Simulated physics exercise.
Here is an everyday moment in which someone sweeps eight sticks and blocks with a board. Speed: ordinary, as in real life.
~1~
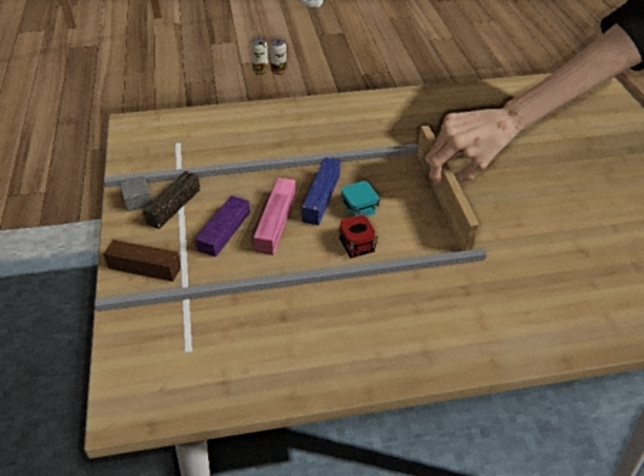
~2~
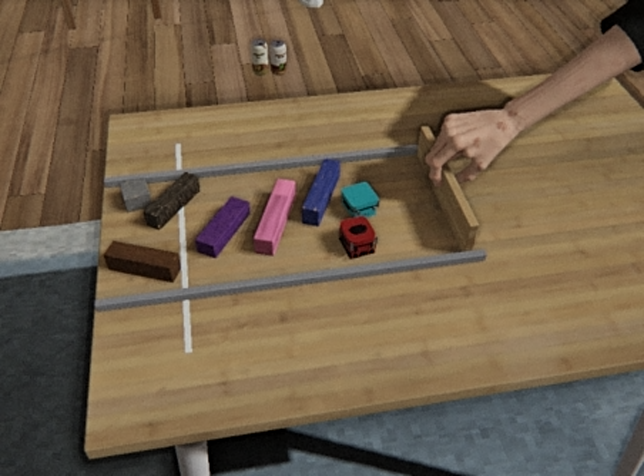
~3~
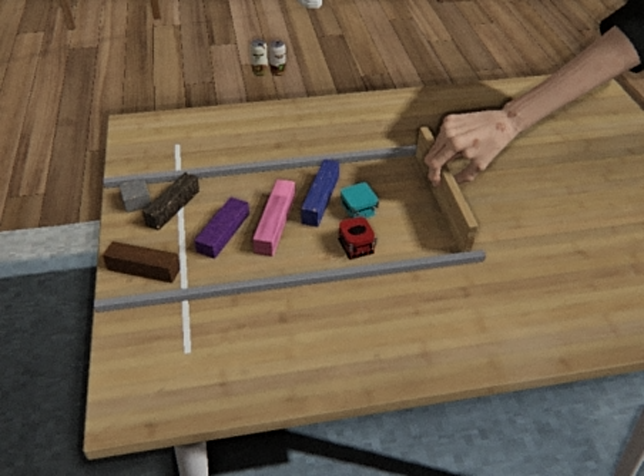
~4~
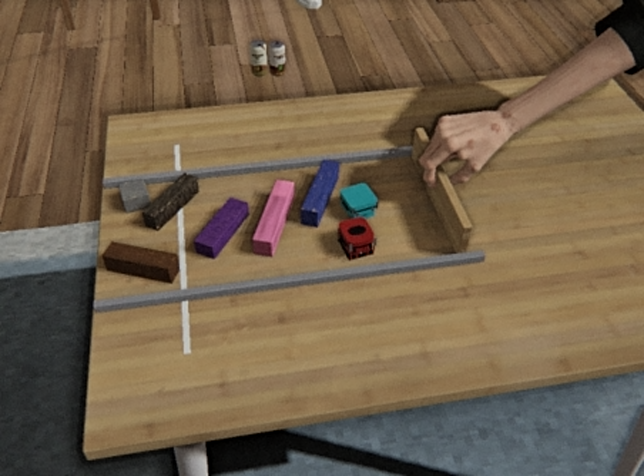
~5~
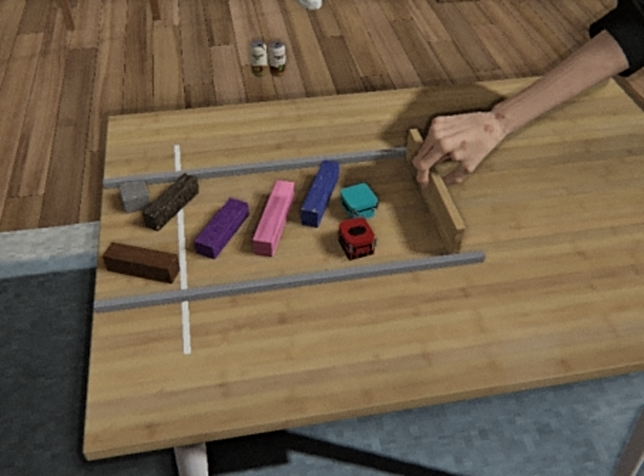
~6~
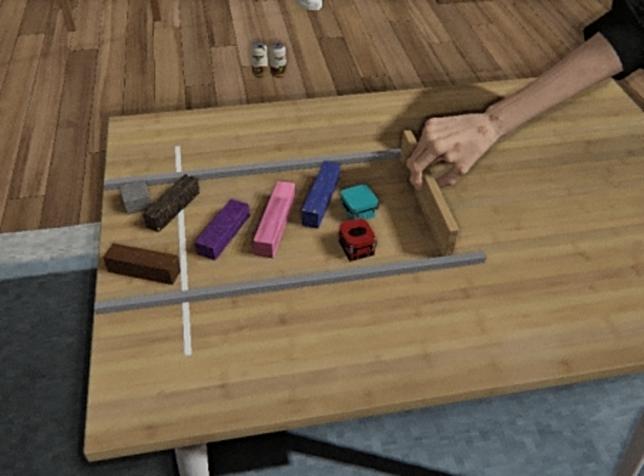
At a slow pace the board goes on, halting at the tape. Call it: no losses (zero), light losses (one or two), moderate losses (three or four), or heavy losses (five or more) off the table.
Light losses.
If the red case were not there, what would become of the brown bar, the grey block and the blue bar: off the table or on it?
Outcome for the brown bar: It stays; for the grey block: It drops; for the blue bar: It stays.
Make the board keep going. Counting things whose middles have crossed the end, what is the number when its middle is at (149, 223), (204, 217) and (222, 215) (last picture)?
First 5, then 0, finally 0.
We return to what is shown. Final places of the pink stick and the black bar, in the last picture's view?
First object: (122, 234); second object: (100, 205).
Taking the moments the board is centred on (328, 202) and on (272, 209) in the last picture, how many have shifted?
So far 4, and 5 at the second.
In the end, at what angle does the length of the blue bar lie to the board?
It measures close to 0 degrees.
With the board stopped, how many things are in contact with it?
So the total is 2.
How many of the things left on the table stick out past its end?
Overhanging: 3.
Early on, none off yet; grey block at rest near (136, 197); brown bar at rest near (143, 264); black bar at rest near (172, 203).
A while later, none off yet; grey block travelled about its own width near (118, 194); brown bar travelled a little near (133, 273); black bar travelled a little near (135, 201).
Finally, the number that fall off is one or two; lost, grey block.
